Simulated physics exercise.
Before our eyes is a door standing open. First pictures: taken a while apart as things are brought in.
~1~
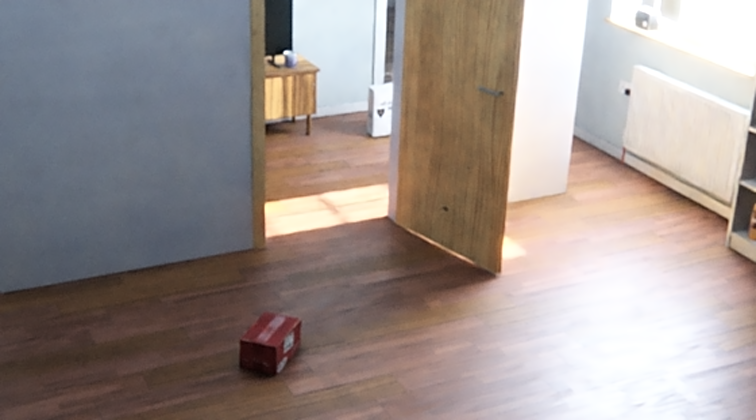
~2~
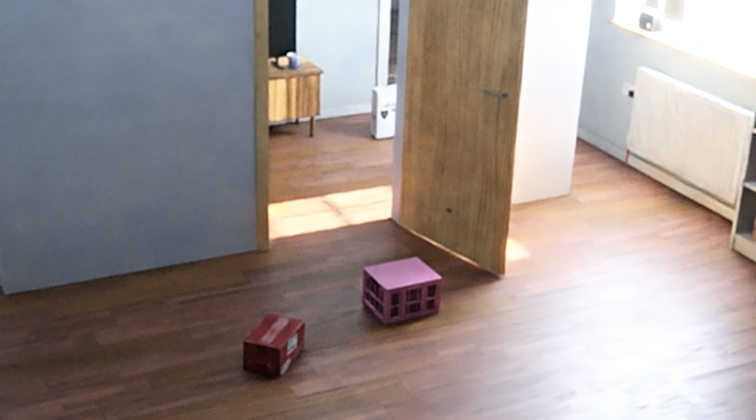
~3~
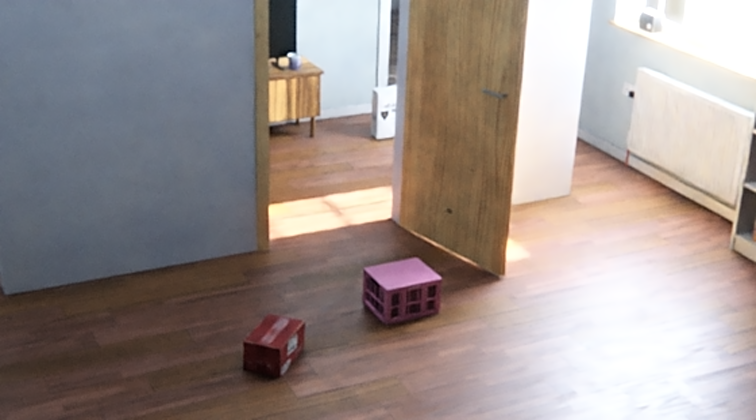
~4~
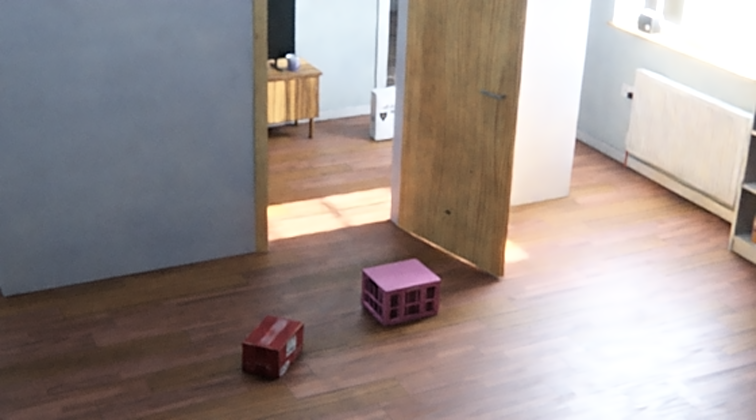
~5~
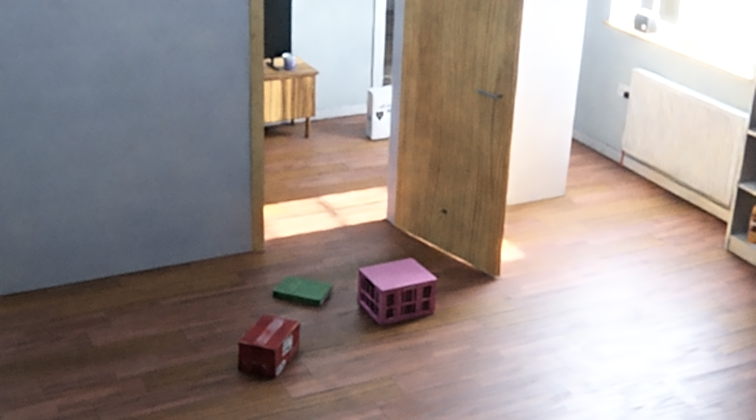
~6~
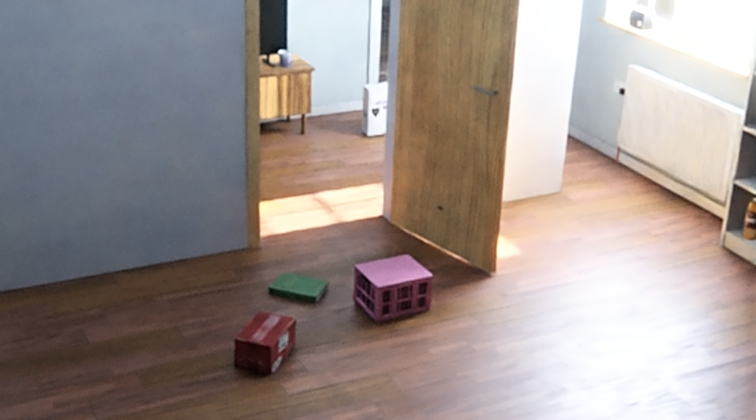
A wooden door stands open as a pink crate, then a green book, appear near a red parcel.
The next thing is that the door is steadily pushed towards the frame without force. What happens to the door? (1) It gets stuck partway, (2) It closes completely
2.
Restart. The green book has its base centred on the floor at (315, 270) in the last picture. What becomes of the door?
Then it stops short.
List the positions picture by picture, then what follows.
Door wide open and still, in the first frame.
Door wide open and still; pink crate (401, 290); red parcel (274, 345), in the second frame.
Door wide open and still; pink crate (402, 291); red parcel (275, 345), in the third frame.
Door wide open and still; pink crate (400, 292); red parcel (273, 346), in the fourth frame.
Door wide open and still; pink crate (397, 291); red parcel (270, 346), in the fifth frame.
Door wide open and still; green book (299, 287); pink crate (393, 288), in the sixth frame.
Then, 0.90 s past the last view, door at 78°.
Then, 1.40 s past the last view, door at 57°; pink crate displaced a little.
Then, 2.10 s past the last view, door at 22°; pink crate displaced a little.
Finally, door at 0°; all 3 still in place. Final places as the last picture's camera would see them, green book near (299, 287).
